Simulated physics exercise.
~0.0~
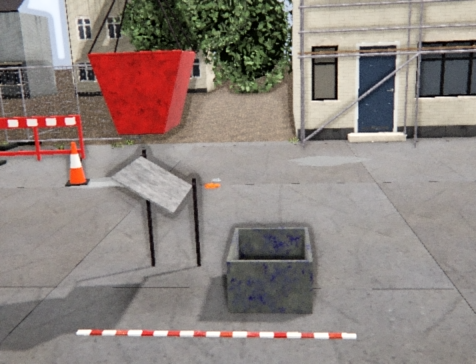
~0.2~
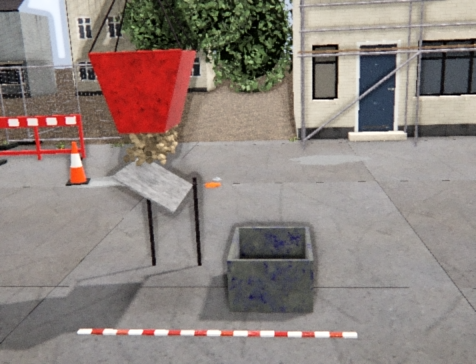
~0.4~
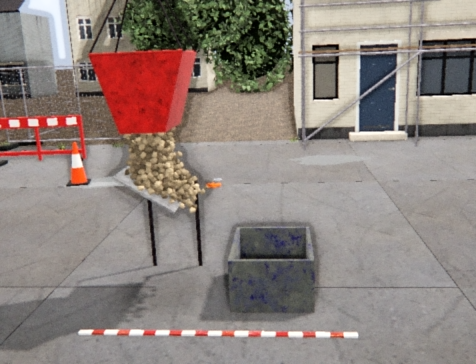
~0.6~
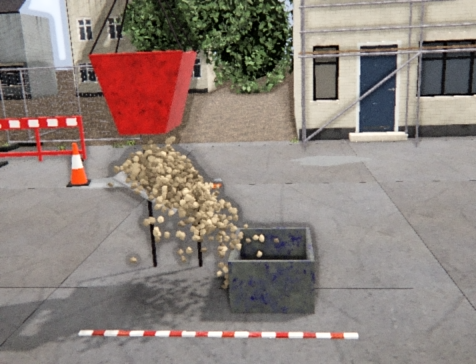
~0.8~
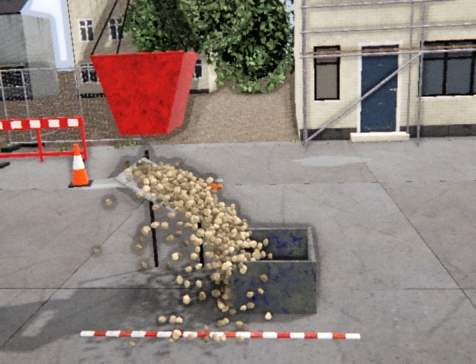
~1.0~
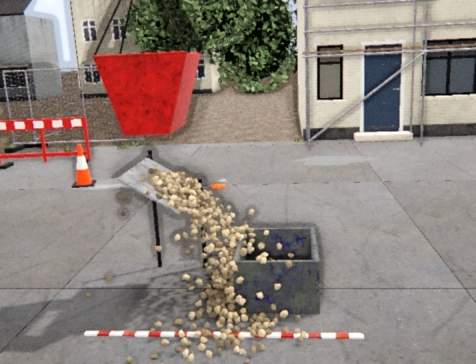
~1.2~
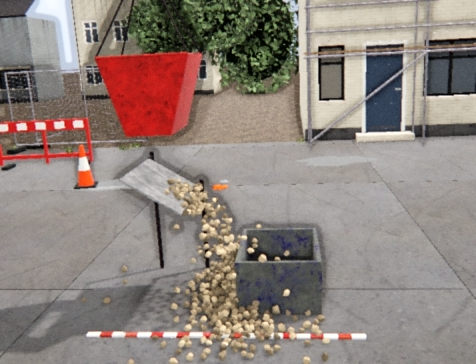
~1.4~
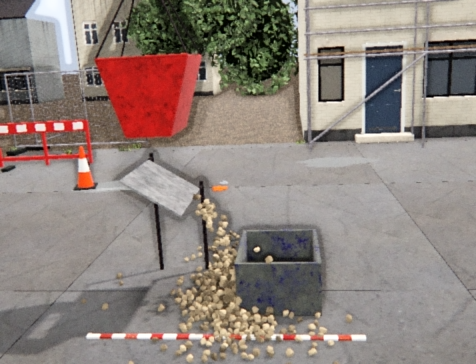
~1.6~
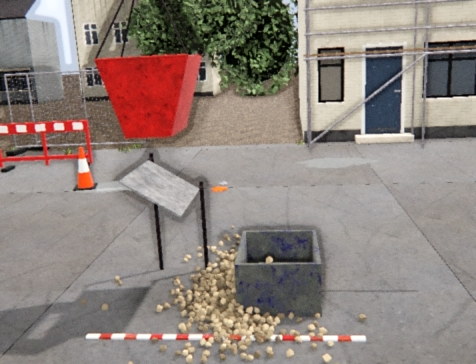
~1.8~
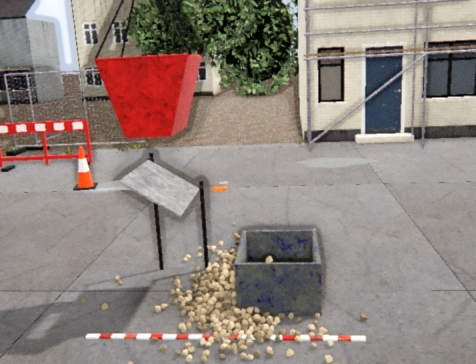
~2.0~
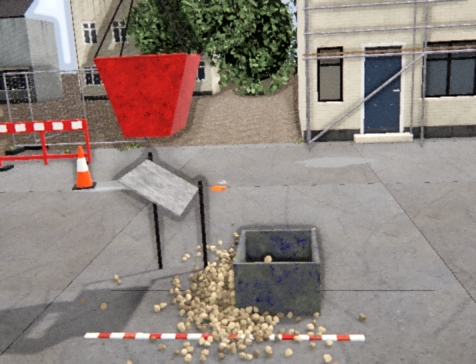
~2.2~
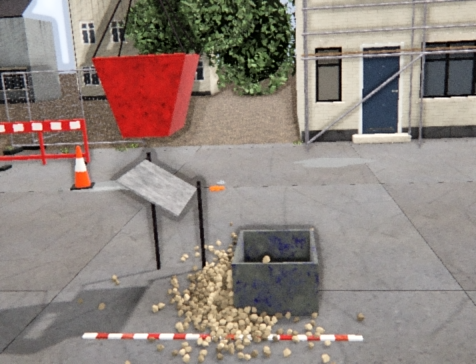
In the video, tan stones drop from a suspended red skip onto a sloping grey steel plate and slide down to the right toward a dark open bin. Most spill onto the pavement left of the bin, ending in a scattered heap around it, with few inside.
